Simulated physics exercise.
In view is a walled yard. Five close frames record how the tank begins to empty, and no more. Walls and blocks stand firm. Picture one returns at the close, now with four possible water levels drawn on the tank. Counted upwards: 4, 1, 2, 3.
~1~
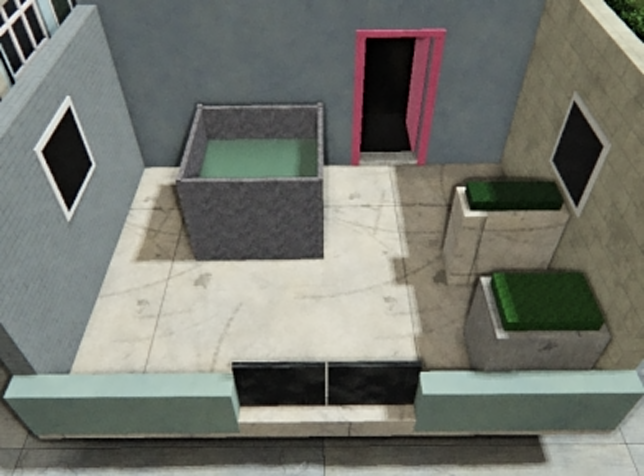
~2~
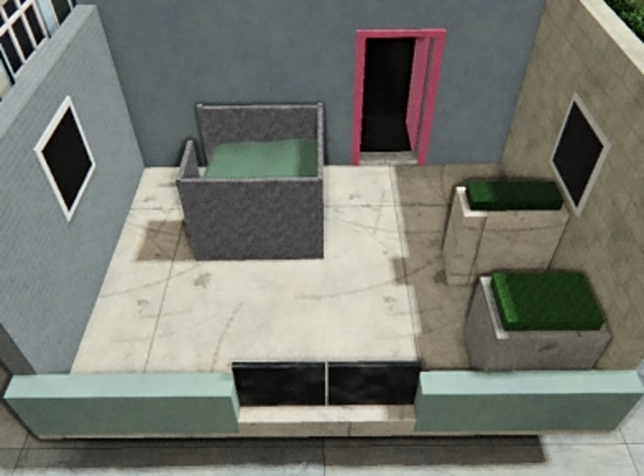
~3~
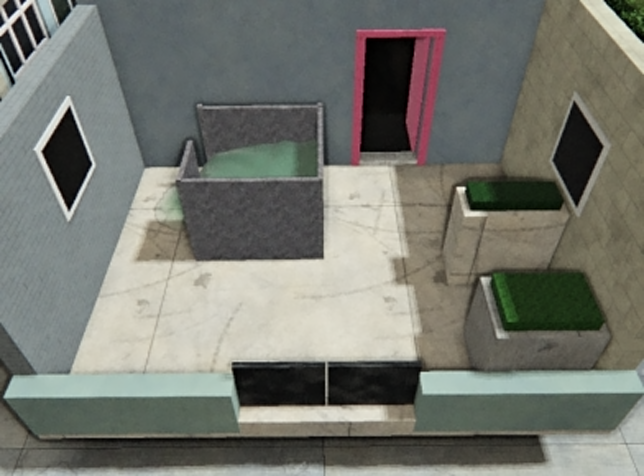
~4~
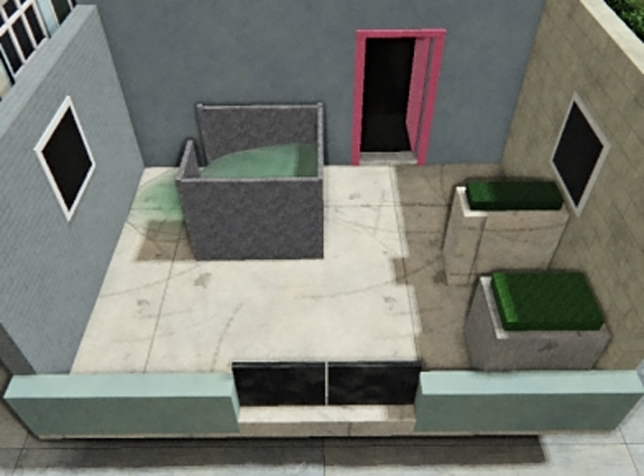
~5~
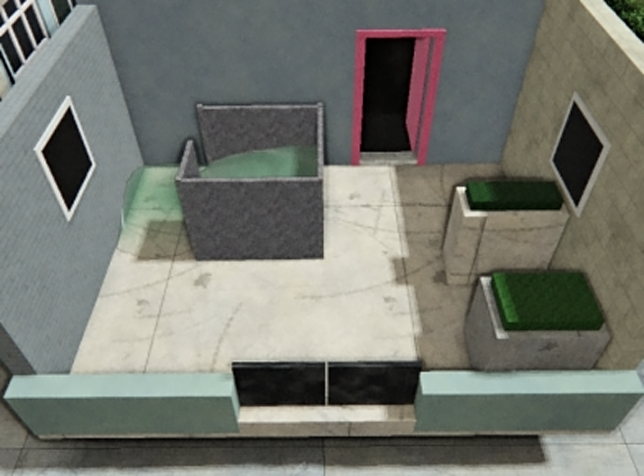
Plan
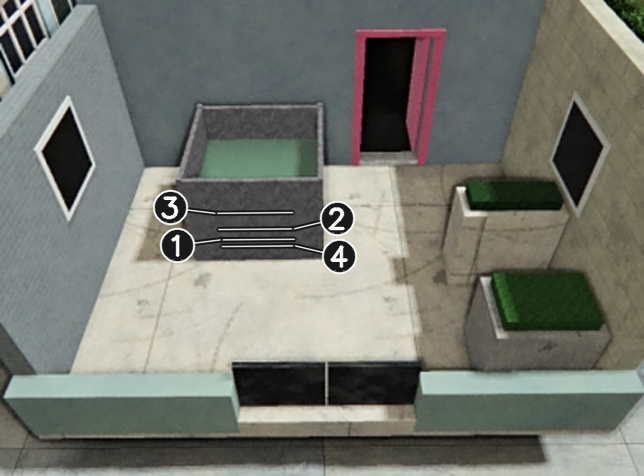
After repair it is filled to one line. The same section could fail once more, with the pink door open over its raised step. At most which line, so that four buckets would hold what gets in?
The answer is level 2.
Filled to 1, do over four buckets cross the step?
No.
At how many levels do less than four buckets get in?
Three.
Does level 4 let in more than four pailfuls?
No, that is safe.
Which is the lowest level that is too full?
The answer is 3.
On the marked copy, 1 at (257, 239); 2 at (256, 229); 3 at (254, 212); 4 at (258, 246); from the bottom up 4, 1, 2, 3.
For level 1, nothing gets over.
For level 2, a bucket or two gets in.
For level 3, about 10 bucketfuls get in.
For level 4, nothing gets over.
